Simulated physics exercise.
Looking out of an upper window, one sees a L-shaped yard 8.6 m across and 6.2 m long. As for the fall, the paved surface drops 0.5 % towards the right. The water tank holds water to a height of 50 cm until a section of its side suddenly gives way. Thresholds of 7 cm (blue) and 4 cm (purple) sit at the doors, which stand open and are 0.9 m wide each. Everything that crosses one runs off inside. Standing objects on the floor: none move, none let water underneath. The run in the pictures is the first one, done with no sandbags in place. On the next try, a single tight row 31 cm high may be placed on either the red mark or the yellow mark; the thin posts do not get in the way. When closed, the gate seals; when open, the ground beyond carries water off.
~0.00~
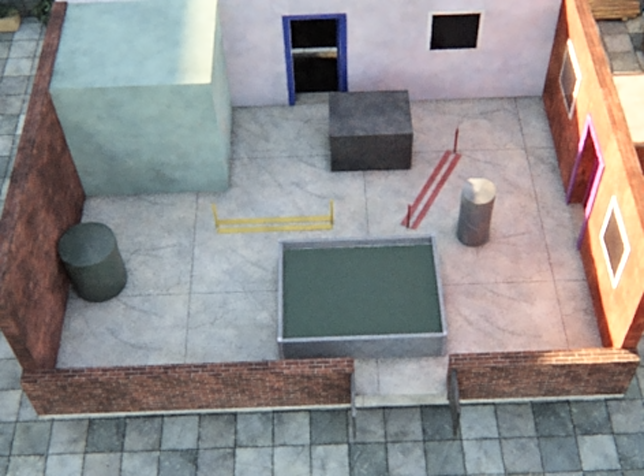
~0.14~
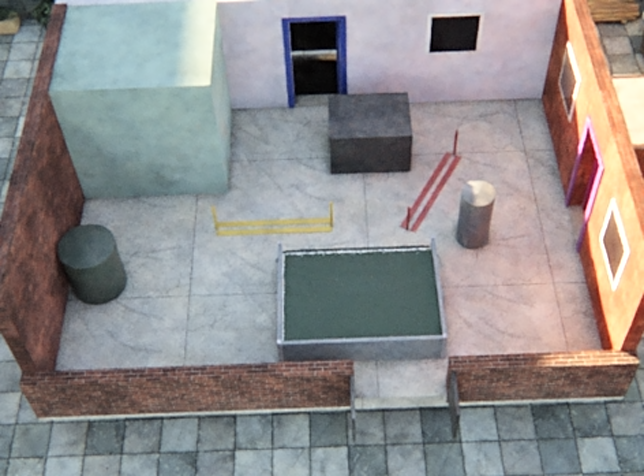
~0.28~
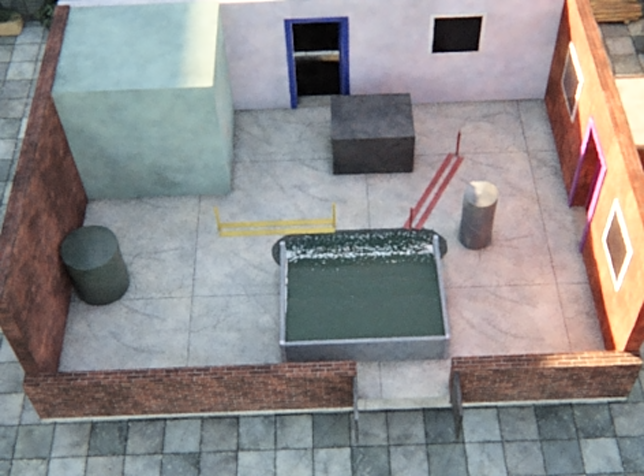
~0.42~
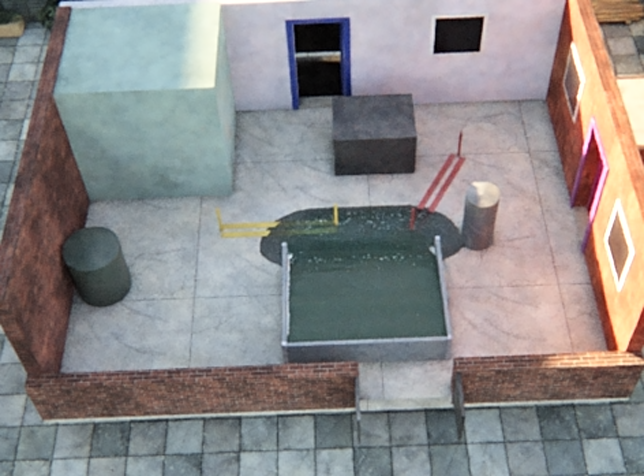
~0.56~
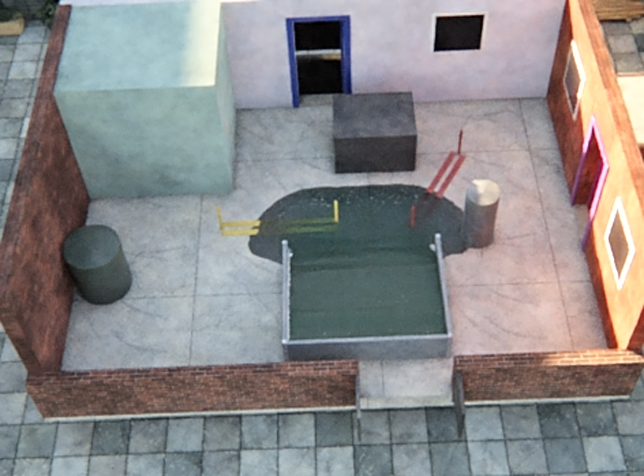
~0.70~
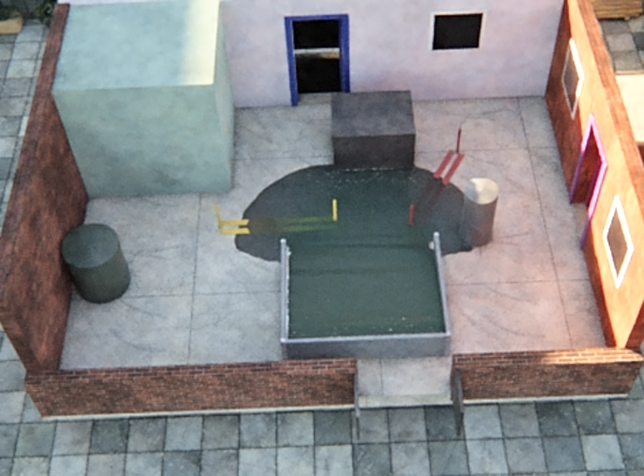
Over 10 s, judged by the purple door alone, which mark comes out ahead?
The red one comes out ahead.
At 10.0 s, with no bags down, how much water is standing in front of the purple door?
Depth: Approx. 6.5 cm.
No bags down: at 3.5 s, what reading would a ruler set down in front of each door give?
Reading (cm) - blue: 13; purple: 3.
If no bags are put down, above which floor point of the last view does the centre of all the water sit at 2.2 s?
I'd say somewhere about (362, 220).
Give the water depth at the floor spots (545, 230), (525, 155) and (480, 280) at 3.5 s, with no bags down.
Spot by spot it's about 0, 4 and 0 centimetres.
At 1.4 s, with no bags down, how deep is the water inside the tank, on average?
Average: 26 cm.
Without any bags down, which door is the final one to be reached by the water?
It is the purple one.
After 1.4 s water covers 30 % of the floor and is deepest (36 cm) near (359, 172) in the run without bags; in at the purple door, 0 L with no bags, 0 L with the row on red, 0 L on yellow.
After 2.2 s water covers 40 % of the floor and is deepest (44 cm) near (243, 108) in the run without bags; in at the purple door, 0 L with no bags, 0 L with the row on red, 0 L on yellow.
After 3.5 s water covers 50 % of the floor and is deepest (23 cm) near (241, 155) in the run without bags; in at the purple door, 0 L with no bags, 0 L with the row on red, 0 L on yellow.
After 6.0 s water covers 70 % of the floor and is deepest (14 cm) near (525, 110) in the run without bags; in at the purple door, 26 L with no bags, 0 L with the row on red, 31 L on yellow.
After 10.0 s water covers 90 % of the floor and is deepest (12 cm) near (605, 363) in the run without bags; in at the purple door, 79 L with no bags, 10 L with the row on red, 56 L on yellow.
